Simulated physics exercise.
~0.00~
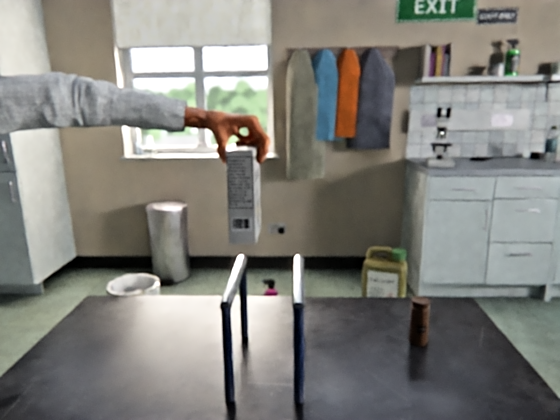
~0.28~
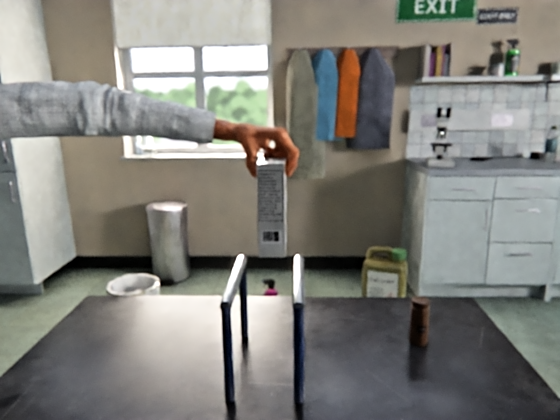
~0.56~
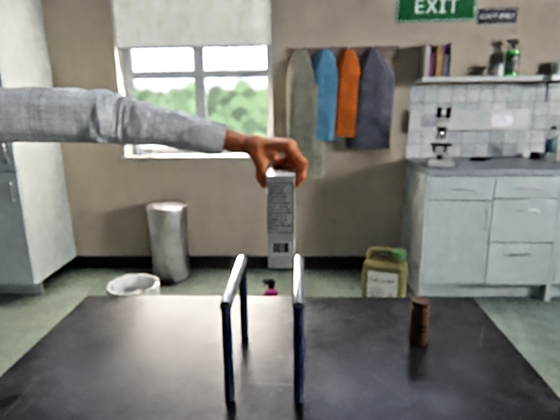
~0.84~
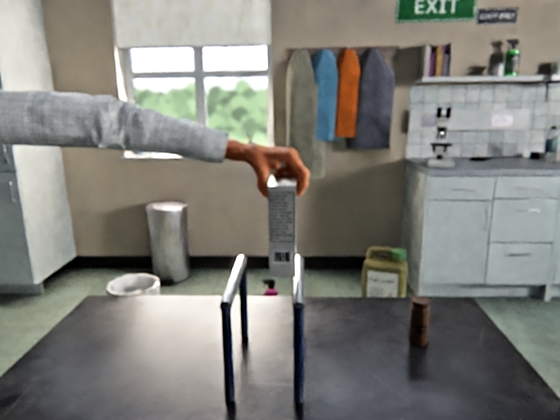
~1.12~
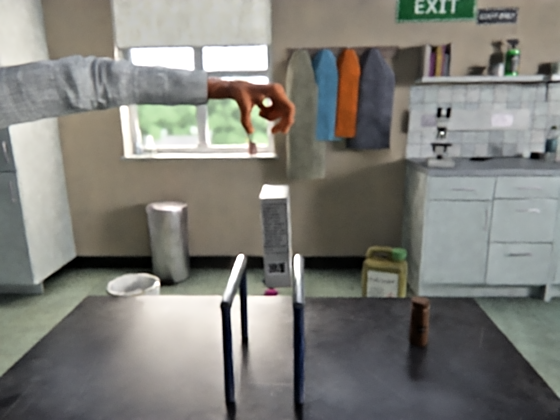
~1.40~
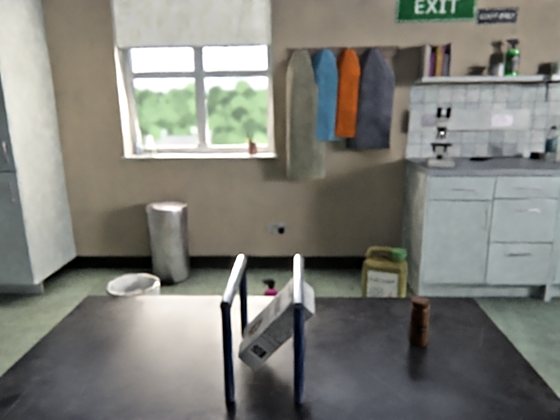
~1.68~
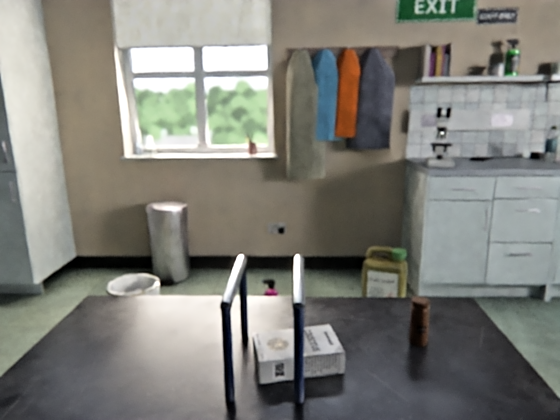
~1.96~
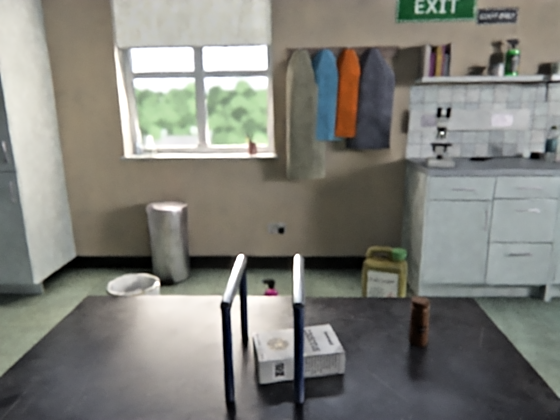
A white packet, released by a hand, drops between two upright supports, tips and lands sideways.
